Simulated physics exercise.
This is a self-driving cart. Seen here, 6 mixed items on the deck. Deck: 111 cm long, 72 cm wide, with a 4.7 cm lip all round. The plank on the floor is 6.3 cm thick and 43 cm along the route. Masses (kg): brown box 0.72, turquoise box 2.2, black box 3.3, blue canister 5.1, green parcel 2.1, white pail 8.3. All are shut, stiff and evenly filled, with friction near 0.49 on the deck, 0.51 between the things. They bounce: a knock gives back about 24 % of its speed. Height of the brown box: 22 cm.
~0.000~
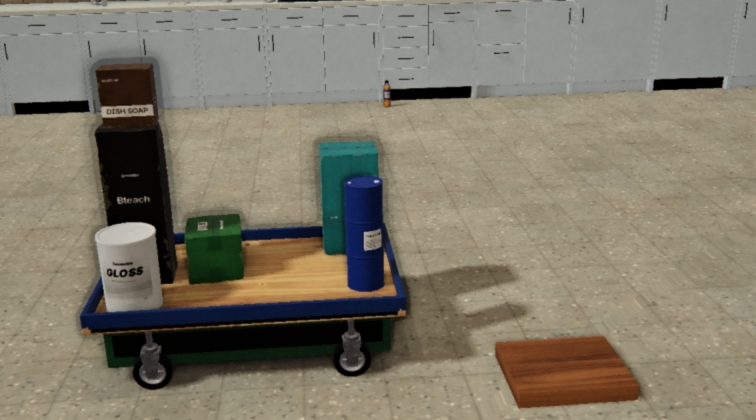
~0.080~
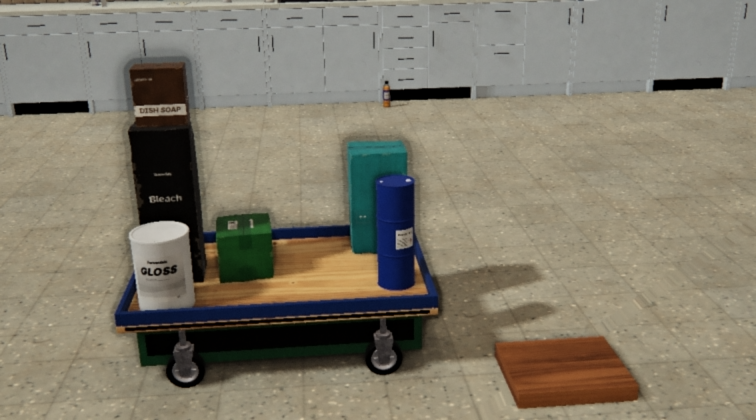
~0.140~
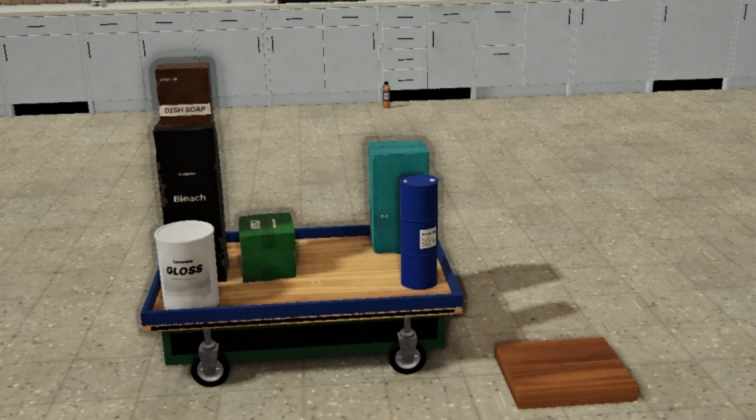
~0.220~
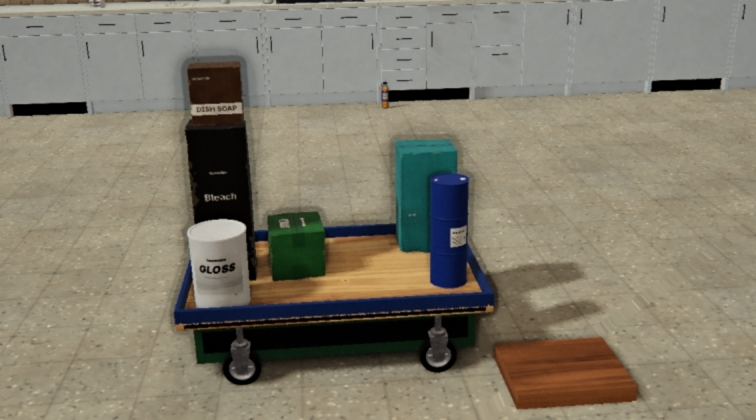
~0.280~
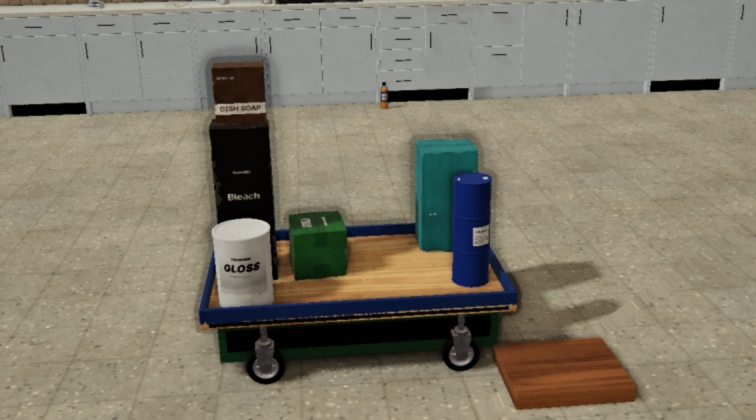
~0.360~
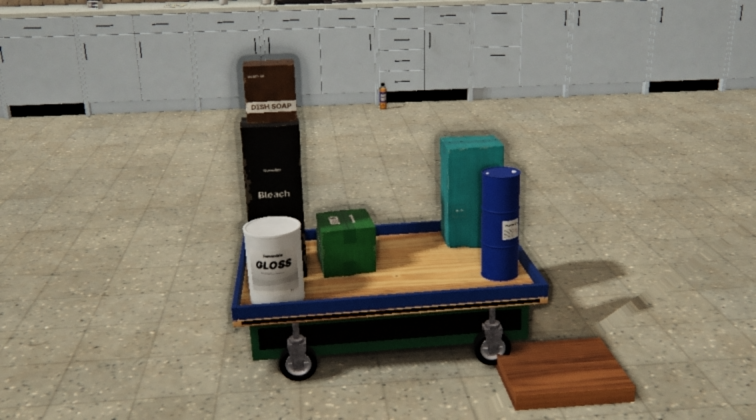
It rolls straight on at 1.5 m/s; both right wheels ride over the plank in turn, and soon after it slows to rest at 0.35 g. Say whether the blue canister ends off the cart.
The blue canister remains on the deck.
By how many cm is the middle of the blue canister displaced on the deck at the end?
About 38 cm.
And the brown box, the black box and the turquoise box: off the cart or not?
The brown box finishes off the cart; the black box is still on the deck; the turquoise box finishes off the cart.
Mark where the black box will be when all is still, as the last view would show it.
Around (740, 174).
Around 0.76 s, 114 cm covered; blue canister at 47° to upright near (604, 212); turquoise box at 34° to upright; brown box at 7° to upright.
Around 1.16 s, 174 cm covered; turquoise box now off the cart; blue canister on its side near (706, 222); white pail at 25° to upright.
Around 1.76 s, 230 cm covered, stopped; blue canister on its side; brown box upside down; white pail at 67° to upright.
Finally (3.0 s), off the cart, brown box and turquoise box; on their side or leaning hard on the deck, black box, blue canister and white pail; green parcel still in place (within 10 cm).
